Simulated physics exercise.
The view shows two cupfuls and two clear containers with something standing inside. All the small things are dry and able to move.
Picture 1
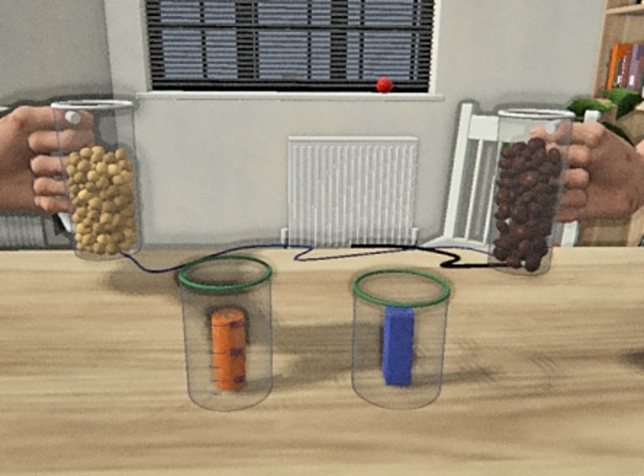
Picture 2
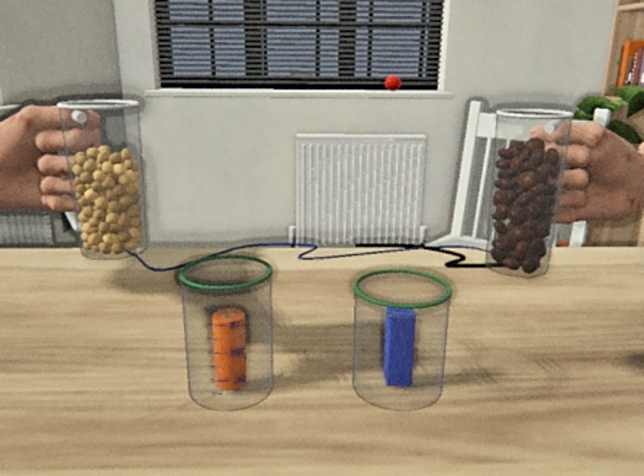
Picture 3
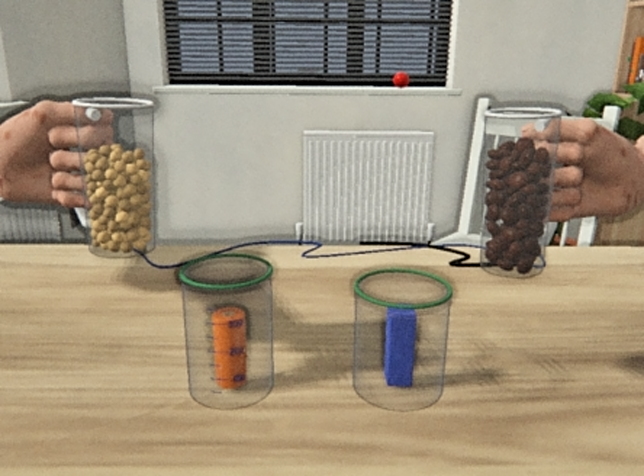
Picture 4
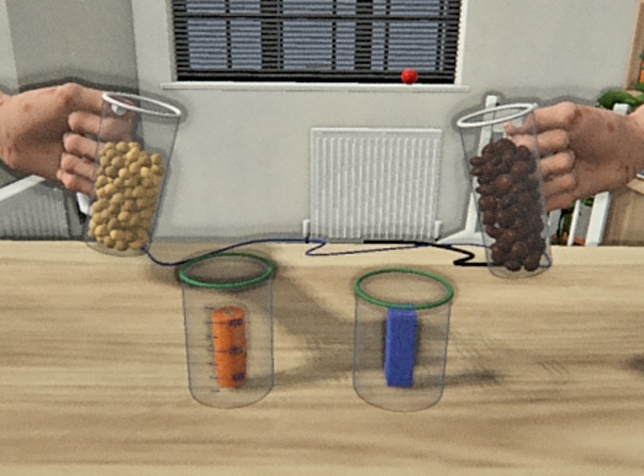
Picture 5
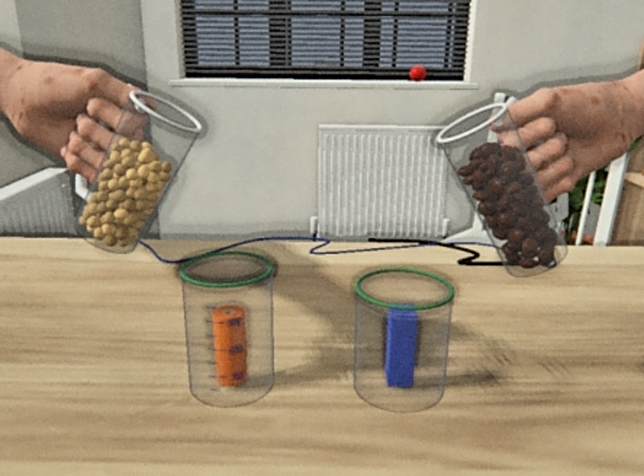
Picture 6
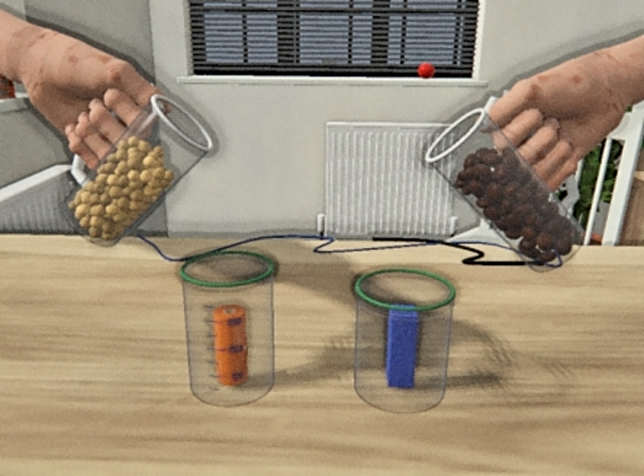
Two hands tilting clear cups of pale chickpeas and dark brown pieces inward above a table with two clear containers holding orange and blue objects.
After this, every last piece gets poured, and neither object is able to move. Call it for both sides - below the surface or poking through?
Left: Poking through, right: Poking through.
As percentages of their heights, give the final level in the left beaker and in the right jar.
I get 55 % for the left and 55 % for the right.
Then, 0.54 s past the last view, left beaker empty, all of its cupful still in the cup; right jar empty, all of its cupful still in the cup.
Then, 1.01 s past the last view, left beaker nearly empty, most of its cupful still in the cup; right jar nearly empty, most of its cupful still in the cup.
Then, 1.42 s past the last view, left beaker a third full, none of its cupful still in the cup; right jar half full, none of its cupful still in the cup.
Finally, left beaker half full (surface near (230, 316)), nothing beside it; right jar half full (surface near (402, 333)), nothing beside it; the left thing is still showing; the right thing is still showing.
